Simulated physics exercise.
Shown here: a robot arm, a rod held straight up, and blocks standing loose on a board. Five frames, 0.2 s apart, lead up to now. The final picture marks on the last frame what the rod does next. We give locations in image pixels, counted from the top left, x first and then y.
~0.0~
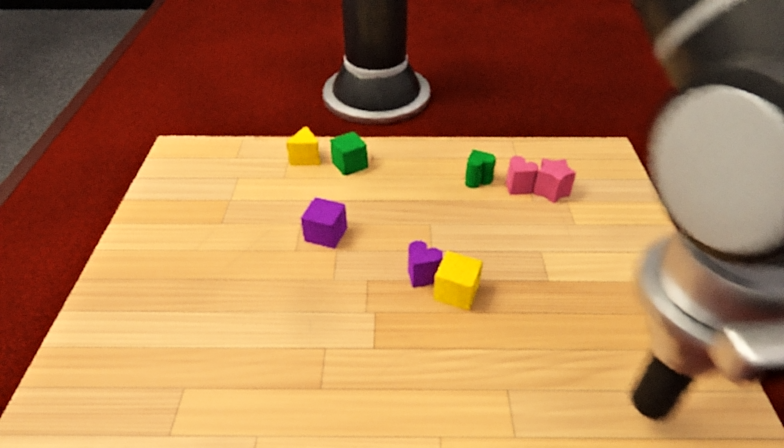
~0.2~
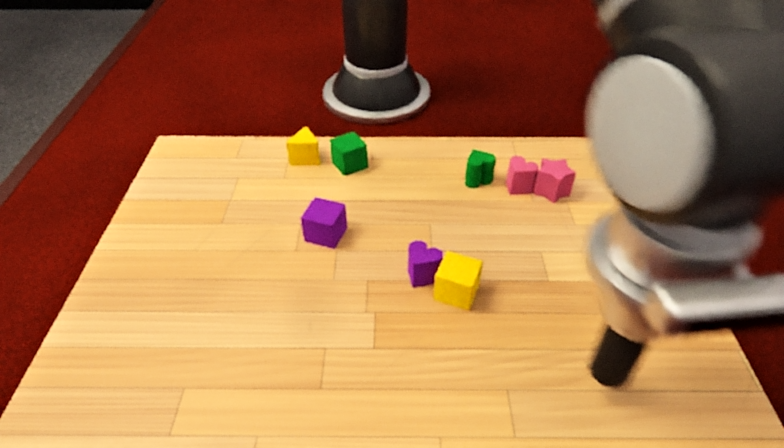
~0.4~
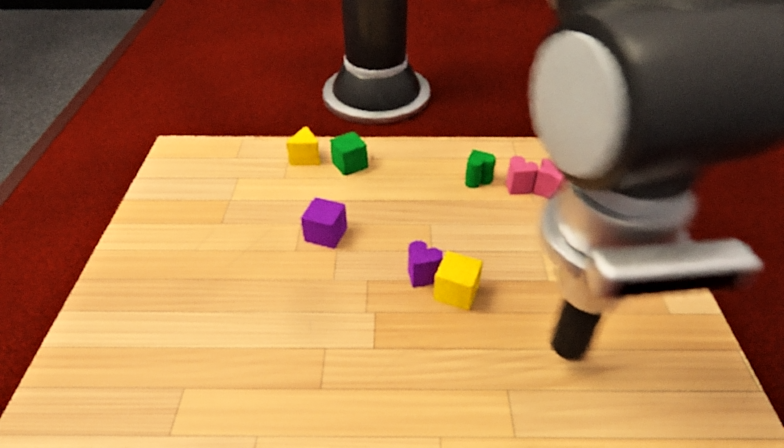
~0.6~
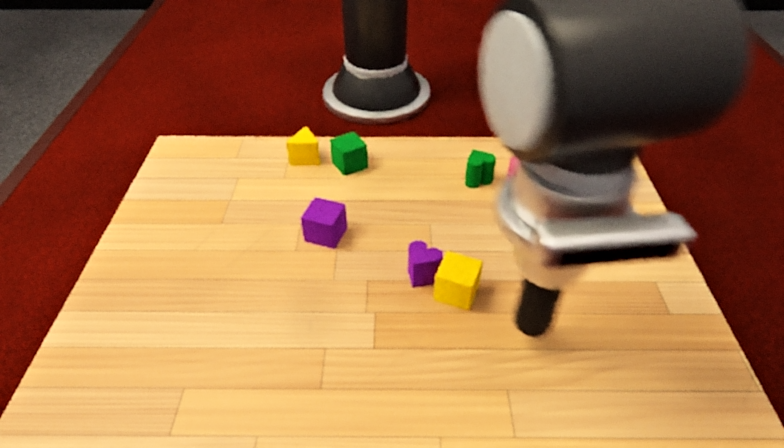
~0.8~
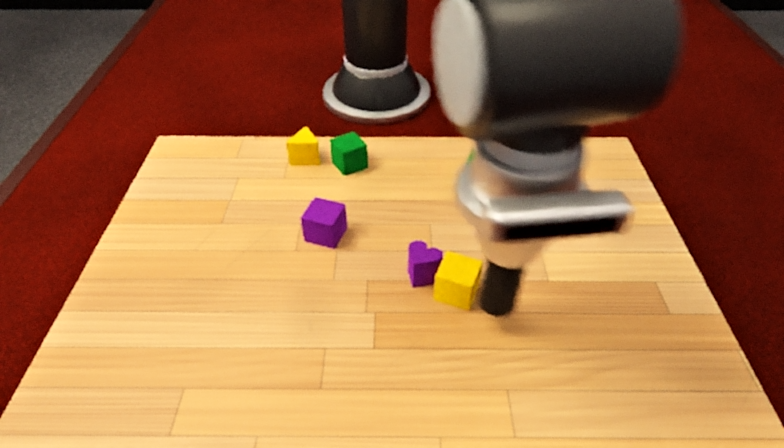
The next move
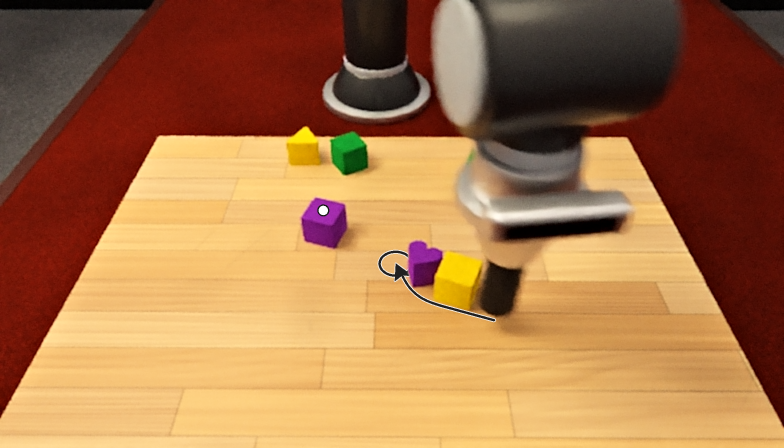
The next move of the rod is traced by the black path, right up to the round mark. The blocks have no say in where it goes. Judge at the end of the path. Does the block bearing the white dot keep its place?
Yes, that is how it ends up.
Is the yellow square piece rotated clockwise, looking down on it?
Going by the path, yes.
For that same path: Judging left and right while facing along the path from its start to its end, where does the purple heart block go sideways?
Towards the right-hand side.
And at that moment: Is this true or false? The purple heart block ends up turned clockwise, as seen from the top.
The claim does not hold.
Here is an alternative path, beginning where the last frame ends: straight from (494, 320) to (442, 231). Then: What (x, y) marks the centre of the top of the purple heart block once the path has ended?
At roughly (393, 238).
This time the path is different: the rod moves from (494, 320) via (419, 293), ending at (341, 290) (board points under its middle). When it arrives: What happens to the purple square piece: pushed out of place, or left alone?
At the end, its place is the same.
Path on the board, from (494, 320) by way of (451, 309) and (413, 292) to (396, 264); the dot is on the purple square piece.
On the path given first. One third of the way, rod at (452, 291); purple heart block at (415, 239), turned 25° anticlockwise; yellow square piece at (443, 257), turned 45° clockwise.
Two thirds of the way, rod at (413, 274); purple heart block at (408, 225), turned 45° anticlockwise; yellow square piece at (429, 244), turned 100° clockwise.
At the end, rod at (396, 246); purple square piece in place; purple heart block at (404, 217), turned 20° anticlockwise; yellow square piece at (430, 232), turned 130° clockwise.
